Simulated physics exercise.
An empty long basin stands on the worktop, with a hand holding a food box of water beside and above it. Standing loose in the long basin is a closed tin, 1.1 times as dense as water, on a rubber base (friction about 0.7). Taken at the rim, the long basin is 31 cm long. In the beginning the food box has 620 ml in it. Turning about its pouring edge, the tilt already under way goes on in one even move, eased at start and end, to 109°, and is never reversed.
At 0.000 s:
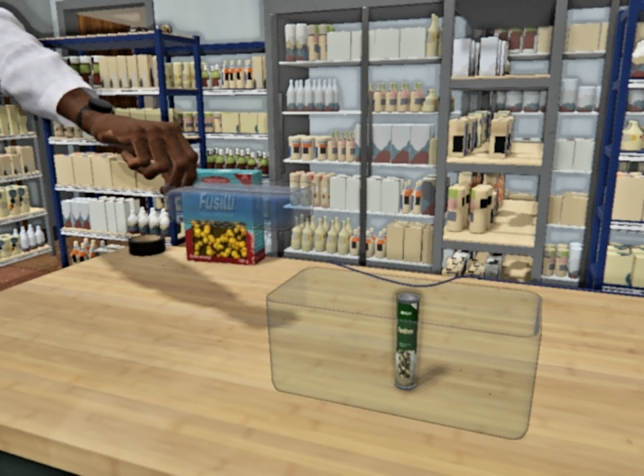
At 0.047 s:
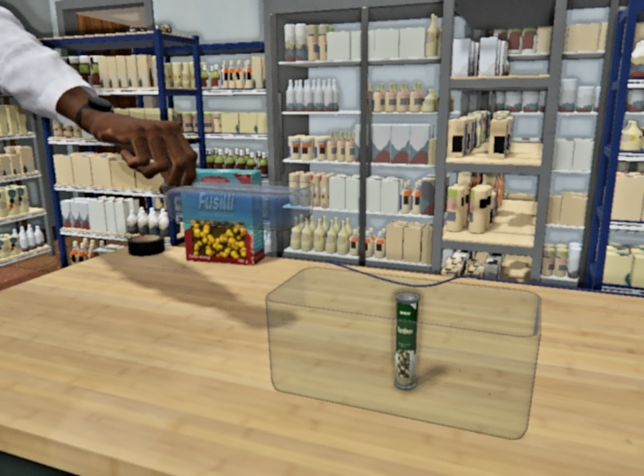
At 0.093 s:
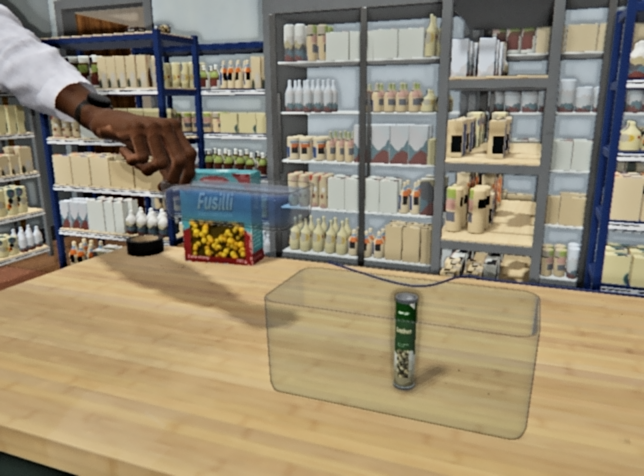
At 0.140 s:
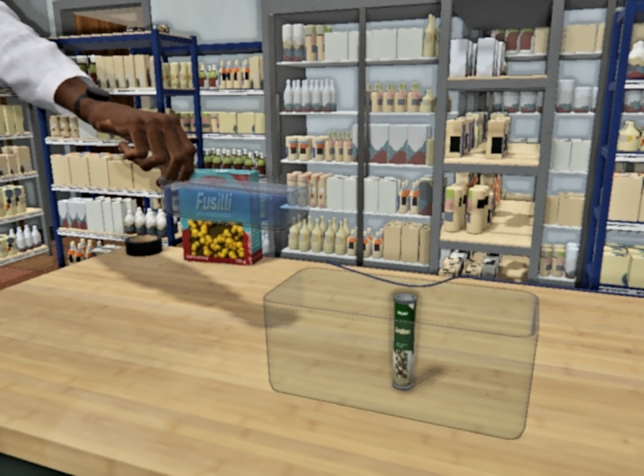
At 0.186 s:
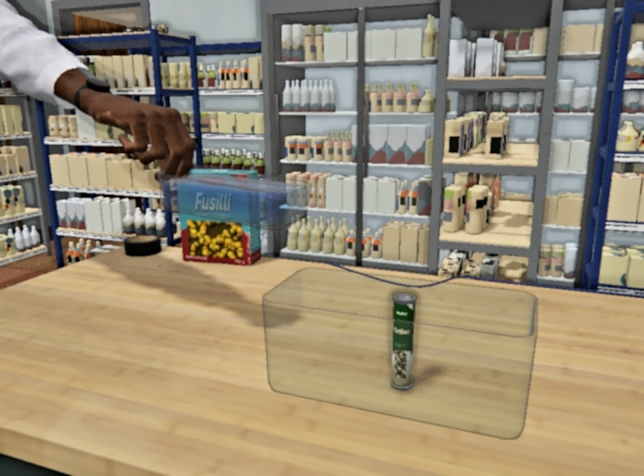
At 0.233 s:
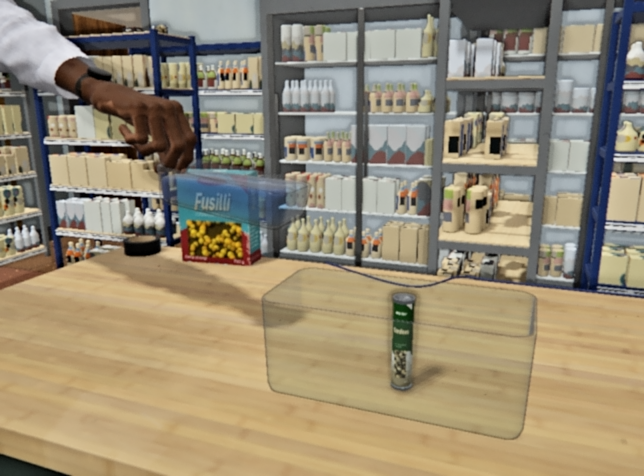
A dark-skinned hand in a white sleeve and dark wristband, at the upper left, holds a clear, bluish food box nearly still, then tips it very slightly. The view, almost steady from across a pale wooden worktop, takes in shop shelves of bottles and cartons behind. A green-labelled tin stands inside a see-through yellowish basin at centre right, with a blue and red Fusilli carton and black disc behind left.
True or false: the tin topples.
True.
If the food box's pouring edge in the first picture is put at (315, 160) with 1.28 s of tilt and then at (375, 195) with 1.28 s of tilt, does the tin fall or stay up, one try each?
First it stays on its base; then it stays on its base.
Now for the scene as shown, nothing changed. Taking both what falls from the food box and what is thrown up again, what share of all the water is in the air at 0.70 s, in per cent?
It comes to roughly 56 per cent.
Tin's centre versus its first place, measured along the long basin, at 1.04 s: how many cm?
Reading: Roughly 2 cm.
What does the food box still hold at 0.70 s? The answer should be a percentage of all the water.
Close to 20 percent of the liquid remains at that time.
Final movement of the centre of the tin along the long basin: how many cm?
Looks like roughly 7.5 cm in total.
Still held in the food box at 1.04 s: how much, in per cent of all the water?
Close to 2 percent of the total.
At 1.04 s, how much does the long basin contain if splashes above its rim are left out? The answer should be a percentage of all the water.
I'd put it at roughly 82 per cent.
By 0.70 s the tilt is 62° and 20 per cent is still to pour; the tin stands where it began.
By 1.04 s the tilt is 100° and 2 per cent is still to pour; the tin leans 24°.
By 1.39 s the tilt is 109° and 0 per cent is still to pour; the tin lies on its side.
By 1.78 s the tilt is 109° and 0 per cent is still to pour; the tin lies on its side.
At rest the tin lies on its side.
